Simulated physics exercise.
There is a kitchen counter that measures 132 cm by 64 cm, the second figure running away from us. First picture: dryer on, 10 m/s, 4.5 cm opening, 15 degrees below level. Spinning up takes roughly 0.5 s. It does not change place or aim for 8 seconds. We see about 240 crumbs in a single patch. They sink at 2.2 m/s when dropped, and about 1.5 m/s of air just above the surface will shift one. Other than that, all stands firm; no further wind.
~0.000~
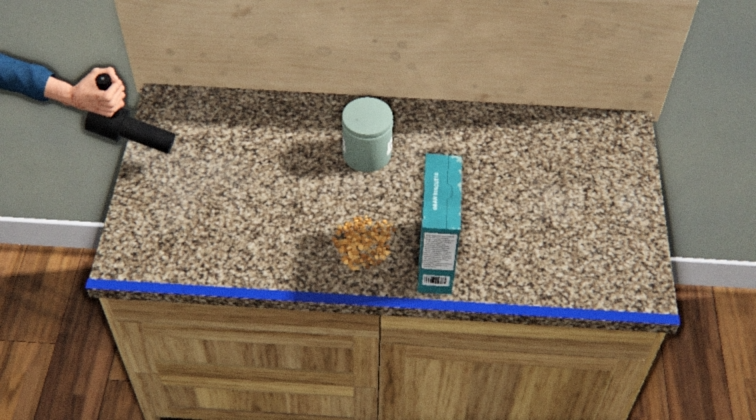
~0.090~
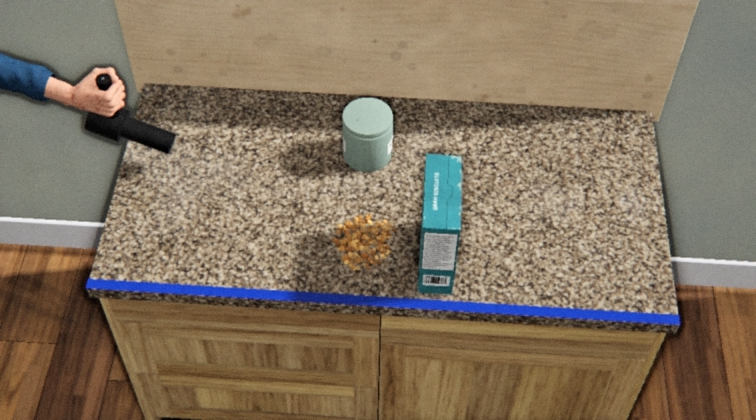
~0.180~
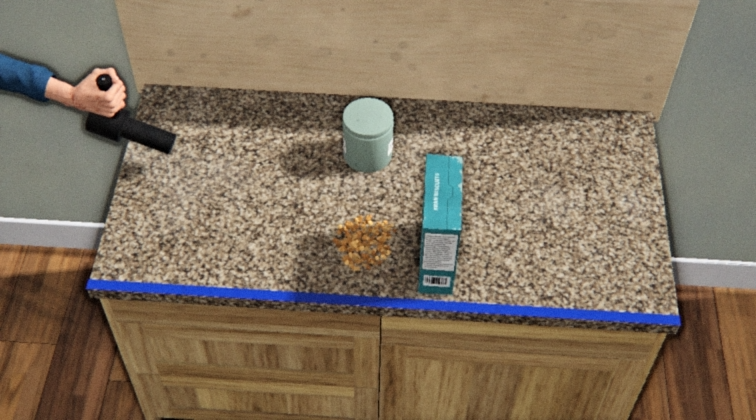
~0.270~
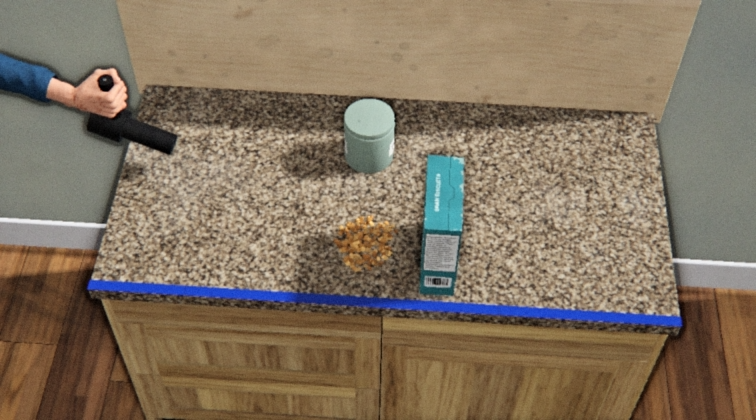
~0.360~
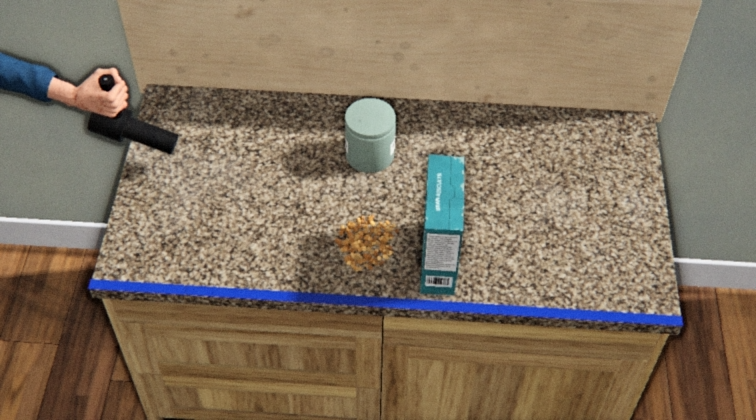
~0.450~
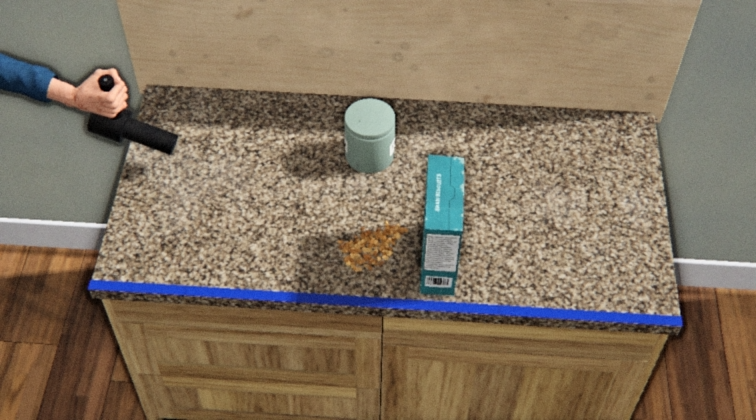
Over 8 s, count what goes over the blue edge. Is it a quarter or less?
Beyond one in four.
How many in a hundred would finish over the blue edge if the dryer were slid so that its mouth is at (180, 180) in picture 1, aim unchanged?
70 per cent.
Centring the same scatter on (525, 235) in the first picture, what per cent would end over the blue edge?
I'd expect around 0 percent of them to end up there.
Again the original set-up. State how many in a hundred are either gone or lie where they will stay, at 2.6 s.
It comes out at some 100 %.
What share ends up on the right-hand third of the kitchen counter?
0 %.
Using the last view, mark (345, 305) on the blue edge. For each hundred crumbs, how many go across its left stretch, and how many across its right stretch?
I'd guess near 0 percent left and close to 100 percent right.
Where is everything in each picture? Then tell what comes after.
In the first picture, the middle of the crumbs is near (364, 243), none has stirred yet and the mouth of the dryer is at (172, 144).
In the second picture, the middle of the crumbs is near (364, 242), none has stirred yet and the blue edge is centred on (380, 307).
In the third picture, the middle of the crumbs is near (364, 243), none has stirred yet, the top of a carton is at (443, 191) and the top of a jar is at (368, 116).
In the fourth picture, the middle of the crumbs is near (366, 244) and none has stirred yet.
In the fifth picture, the middle of the crumbs is near (367, 243) and none has stirred yet.
In the sixth picture, the middle of the crumbs is near (375, 246), the farthest in sight from the dryer is at (406, 231) and about 30 % have left their places.
After 1.6 s, 100 % are over the blue edge; 100 % have settled or left.
After 2.6 s, 100 % are over the blue edge; 100 % have settled or left.
After 4.4 s, 100 % are over the blue edge; 100 % have settled or left.
After 8.0 s, at the end, 100 % are over the blue edge.
